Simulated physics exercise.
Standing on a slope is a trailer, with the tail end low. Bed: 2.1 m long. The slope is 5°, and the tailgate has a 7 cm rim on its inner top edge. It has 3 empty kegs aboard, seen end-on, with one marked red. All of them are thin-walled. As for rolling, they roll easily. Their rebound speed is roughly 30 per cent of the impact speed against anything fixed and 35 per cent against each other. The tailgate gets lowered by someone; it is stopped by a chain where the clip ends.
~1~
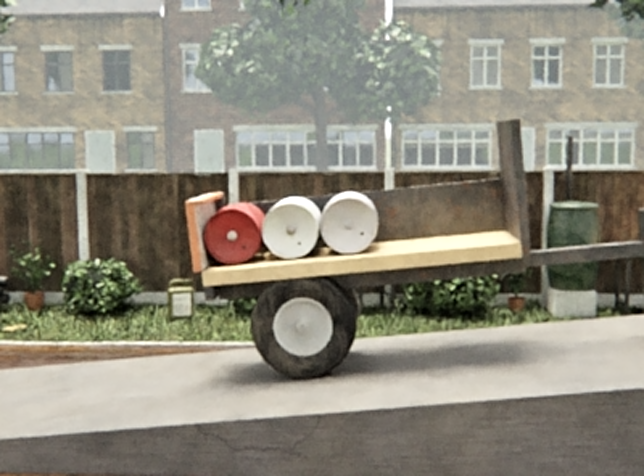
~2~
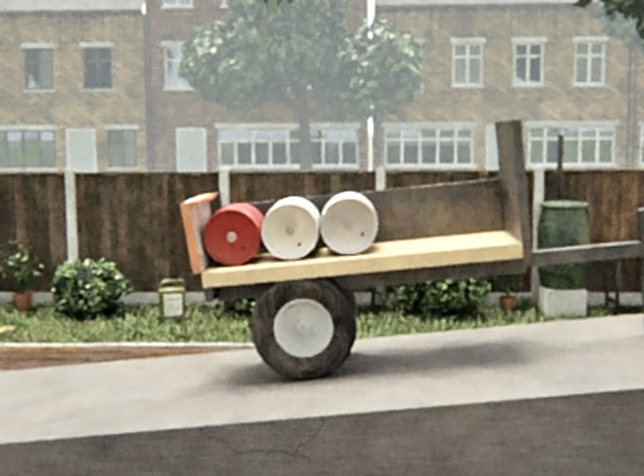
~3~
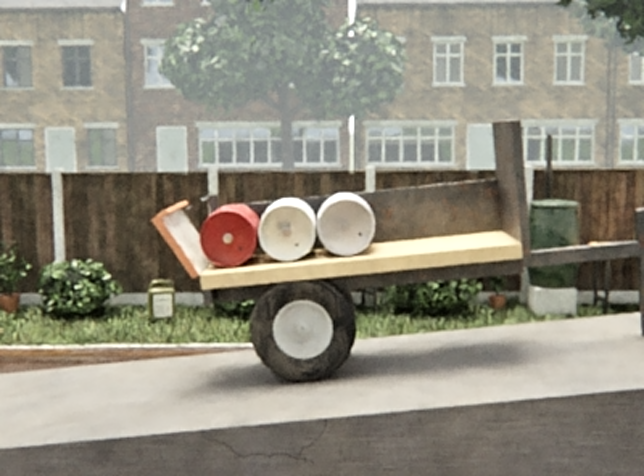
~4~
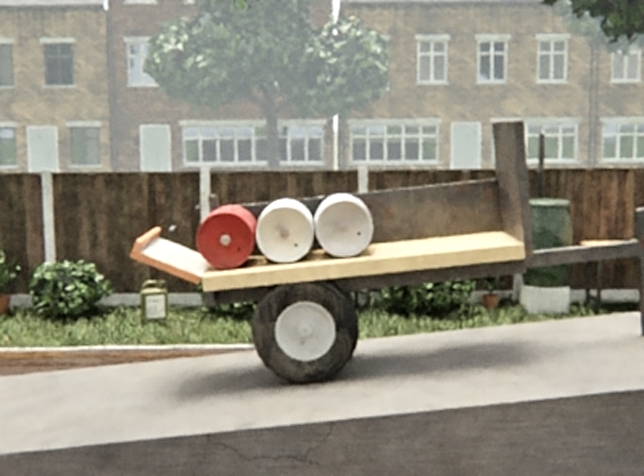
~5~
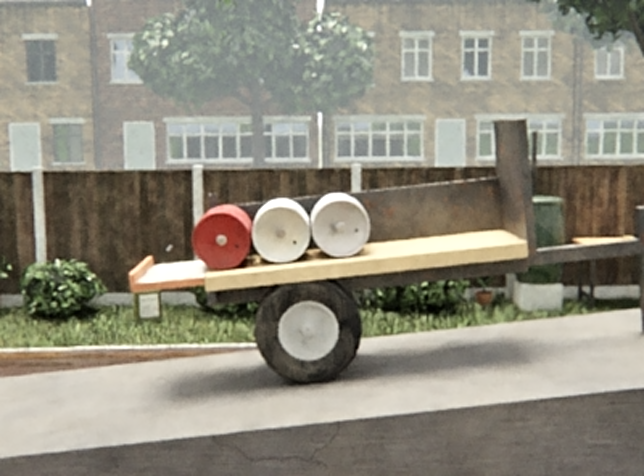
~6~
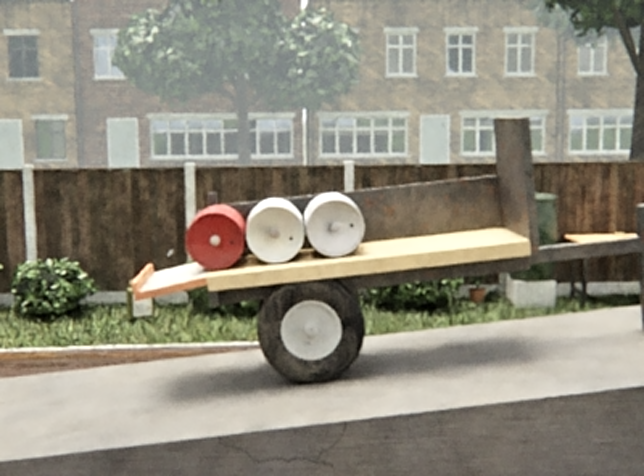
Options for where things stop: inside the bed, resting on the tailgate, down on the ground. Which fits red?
It comes to rest down on the ground.
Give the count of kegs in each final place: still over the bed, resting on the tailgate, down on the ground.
0, 0 and 3.
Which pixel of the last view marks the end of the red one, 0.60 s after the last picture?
(167, 251), roughly.
Then, 0.3 s past the sixth picture, red is on the gate, 5 cm past the hinge, rolling left; 0 gone off the back.
Then, 0.6 s past the sixth picture, red is on the gate, 25 cm past the hinge, rolling left; 0 gone off the back.
Then, 0.9 s past the sixth picture, red is on the gate, 40 cm past the hinge, rolling left; 0 gone off the back.
Then, 1.3 s past the sixth picture, red is dropping off the gate; 1 gone off the back.
Finally (4.8 s after the last picture), red is out on the ground; 3 gone off the back.
